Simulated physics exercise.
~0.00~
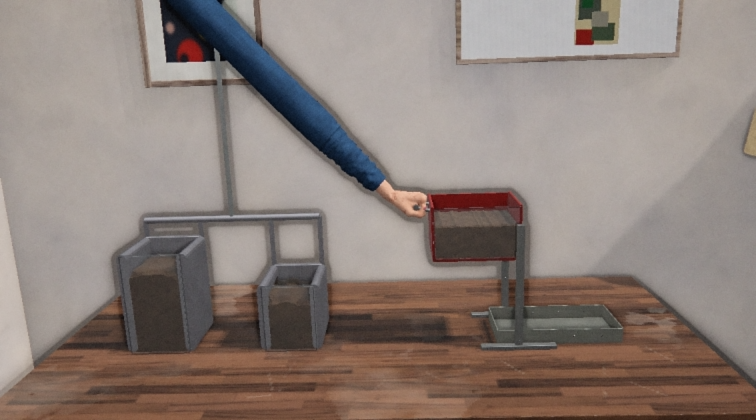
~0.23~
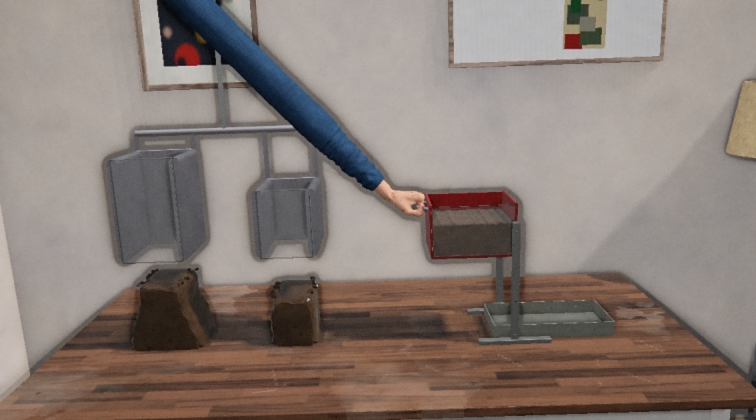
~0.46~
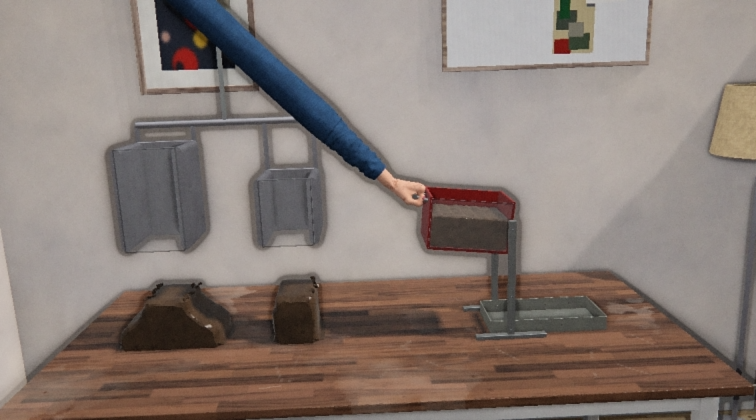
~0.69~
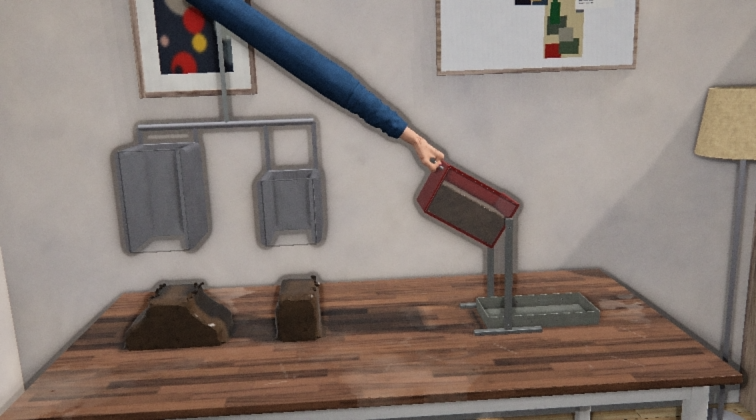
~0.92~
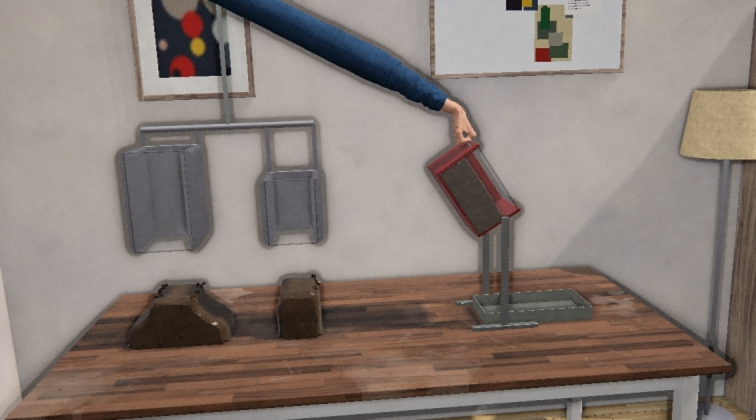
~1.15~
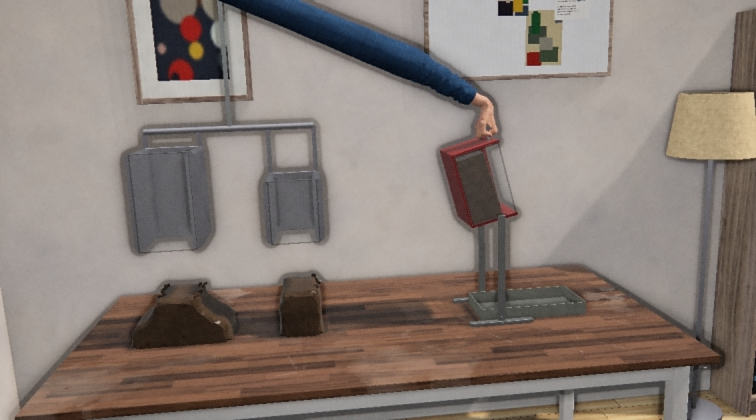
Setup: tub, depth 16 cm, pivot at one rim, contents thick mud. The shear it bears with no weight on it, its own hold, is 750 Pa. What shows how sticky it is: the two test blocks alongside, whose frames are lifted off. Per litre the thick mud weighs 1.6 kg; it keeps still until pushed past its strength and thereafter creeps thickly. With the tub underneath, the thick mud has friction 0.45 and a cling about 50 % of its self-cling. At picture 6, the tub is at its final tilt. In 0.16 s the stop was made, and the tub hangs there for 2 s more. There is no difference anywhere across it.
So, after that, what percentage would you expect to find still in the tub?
I would expect about 100 % still in the tub.
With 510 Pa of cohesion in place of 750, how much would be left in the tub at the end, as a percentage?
Around 85 per cent.
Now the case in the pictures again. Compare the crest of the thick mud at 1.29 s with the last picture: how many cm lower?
Roughly 1 cm.
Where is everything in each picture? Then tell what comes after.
In the first picture, handle-side rim at (434, 209), tilt 0 degrees; crest of the thick mud at (492, 225); block heights 28 cm, 18 cm (left to right).
In the second picture, handle-side rim at (432, 207), tilt 0 degrees; crest of the thick mud at (488, 223); block heights 23 cm, 17 cm (left to right).
In the third picture, handle-side rim at (433, 198), tilt 6 degrees; crest of the thick mud at (437, 216); block heights 18 cm, 17 cm (left to right).
In the fourth picture, handle-side rim at (451, 168), tilt 31 degrees; crest of the thick mud at (445, 185); block heights 18 cm, 17 cm (left to right).
In the fifth picture, handle-side rim at (479, 147), tilt 58 degrees; crest of the thick mud at (464, 160); block heights 18 cm, 17 cm (left to right).
In the sixth picture, handle-side rim at (499, 143), tilt 75 degrees; crest of the thick mud at (481, 153); block heights 18 cm, 17 cm (left to right).
After 1.29 s, the tub is at 75 degrees and holds 100 %.
After 1.46 s, the tub is at 75 degrees and holds 100 %.
After 1.63 s, the tub is at 75 degrees and holds 100 %.
After 1.80 s, the tub is at 75 degrees and holds 100 %.
After 3.15 s, the tub is at 75 degrees and holds 100 %.
